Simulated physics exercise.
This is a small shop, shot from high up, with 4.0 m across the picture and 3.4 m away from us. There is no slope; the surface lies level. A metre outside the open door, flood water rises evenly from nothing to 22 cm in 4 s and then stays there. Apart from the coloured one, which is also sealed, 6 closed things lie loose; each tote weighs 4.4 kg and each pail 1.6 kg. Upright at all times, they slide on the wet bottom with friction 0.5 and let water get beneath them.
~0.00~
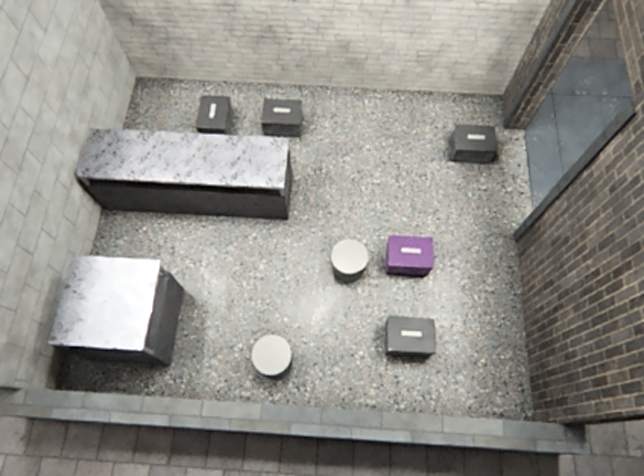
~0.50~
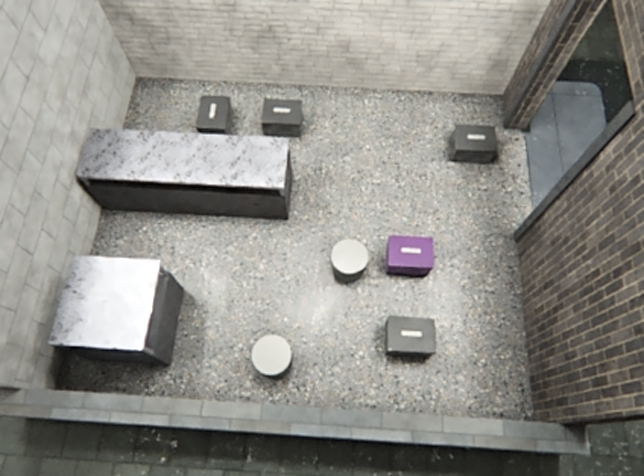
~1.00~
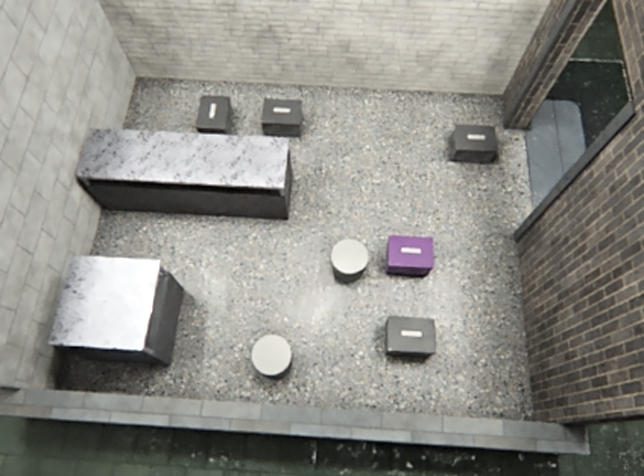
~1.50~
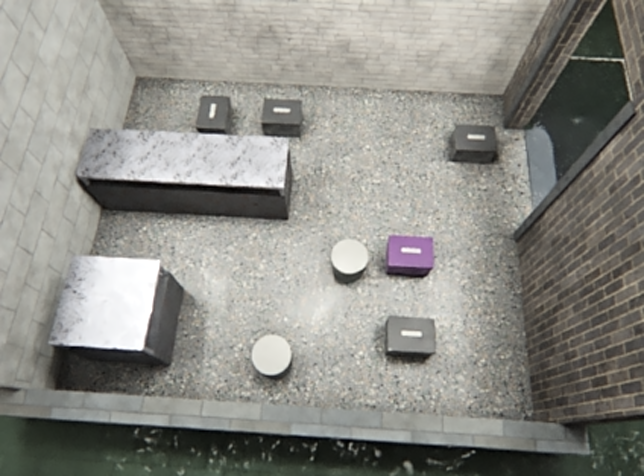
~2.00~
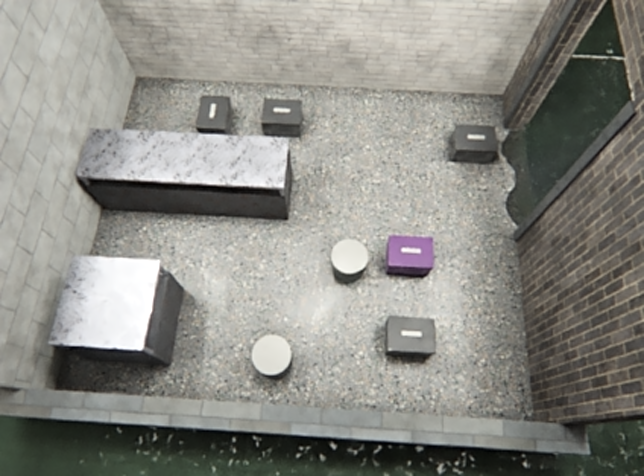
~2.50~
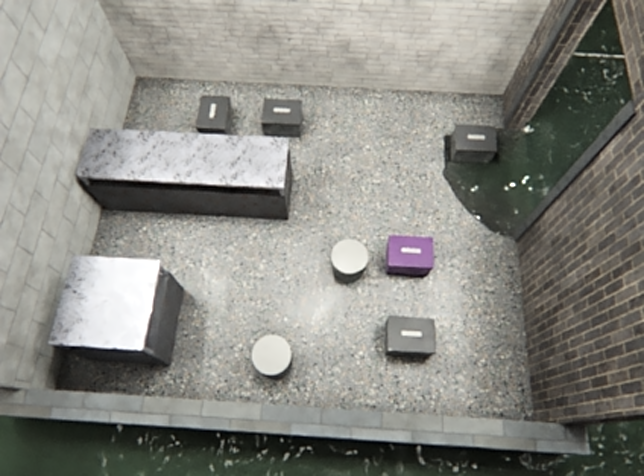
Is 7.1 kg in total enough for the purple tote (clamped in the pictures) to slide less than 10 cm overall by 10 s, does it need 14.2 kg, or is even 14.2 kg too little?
It needs 14.2 kg.
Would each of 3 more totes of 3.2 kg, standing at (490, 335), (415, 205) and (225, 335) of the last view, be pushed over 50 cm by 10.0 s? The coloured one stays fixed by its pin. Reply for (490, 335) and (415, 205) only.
Well, below half a metre and then beyond half a metre.
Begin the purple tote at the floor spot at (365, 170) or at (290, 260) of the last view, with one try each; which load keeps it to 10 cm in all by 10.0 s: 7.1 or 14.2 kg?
First try, both options fail; second try, both options fail.
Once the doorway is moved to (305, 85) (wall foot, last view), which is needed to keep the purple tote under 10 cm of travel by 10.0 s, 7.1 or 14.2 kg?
That way, neither mass suffices.
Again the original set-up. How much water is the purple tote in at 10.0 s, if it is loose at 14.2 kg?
Something like 7 centimetres.
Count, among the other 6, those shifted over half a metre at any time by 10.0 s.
I count 6 of them.
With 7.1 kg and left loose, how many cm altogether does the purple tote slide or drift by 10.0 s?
Path length near 60 cm.
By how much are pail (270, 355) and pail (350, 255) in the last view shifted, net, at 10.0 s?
100 cm, 60 cm.
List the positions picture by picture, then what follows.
The first picture shows the purple tote at (411, 251), on the bottom; water covers 0.0 m2; 0 of 7 have shifted.
The second picture shows the purple tote at (411, 251) rests on the ground; 0.0 m2 under water; 0 of 7 have shifted.
The third picture shows the purple tote at (411, 251), on the bottom; water covers 0.0 m2; 0 of 7 have shifted.
The fourth picture shows the purple tote at (411, 251) rests on the ground; 0.0 m2 under water; 0 of 7 have shifted.
The fifth picture shows the purple tote at (411, 251) rests on the ground; 0.0 m2 under water; 0 of 7 have shifted.
The sixth picture shows the purple tote at (411, 251) rests on the ground; 0.5 m2 under water; 0 of 7 have shifted.
After 3.5 s the purple tote would be 0 cm from its start with 7.1 kg and 0 cm from its start with 14.2 kg; 1 cm of water round it then.
After 4.5 s the purple tote would be 10 cm from its start with 7.1 kg and 0 cm from its start with 14.2 kg; 5 cm of water round it then.
After 7.0 s the purple tote would be 66 cm from its start with 7.1 kg and 0 cm from its start with 14.2 kg; 6 cm of water round it then.
After 10.0 s the purple tote would be 67 cm from its start with 7.1 kg and 0 cm from its start with 14.2 kg; 7 cm of water round it then.
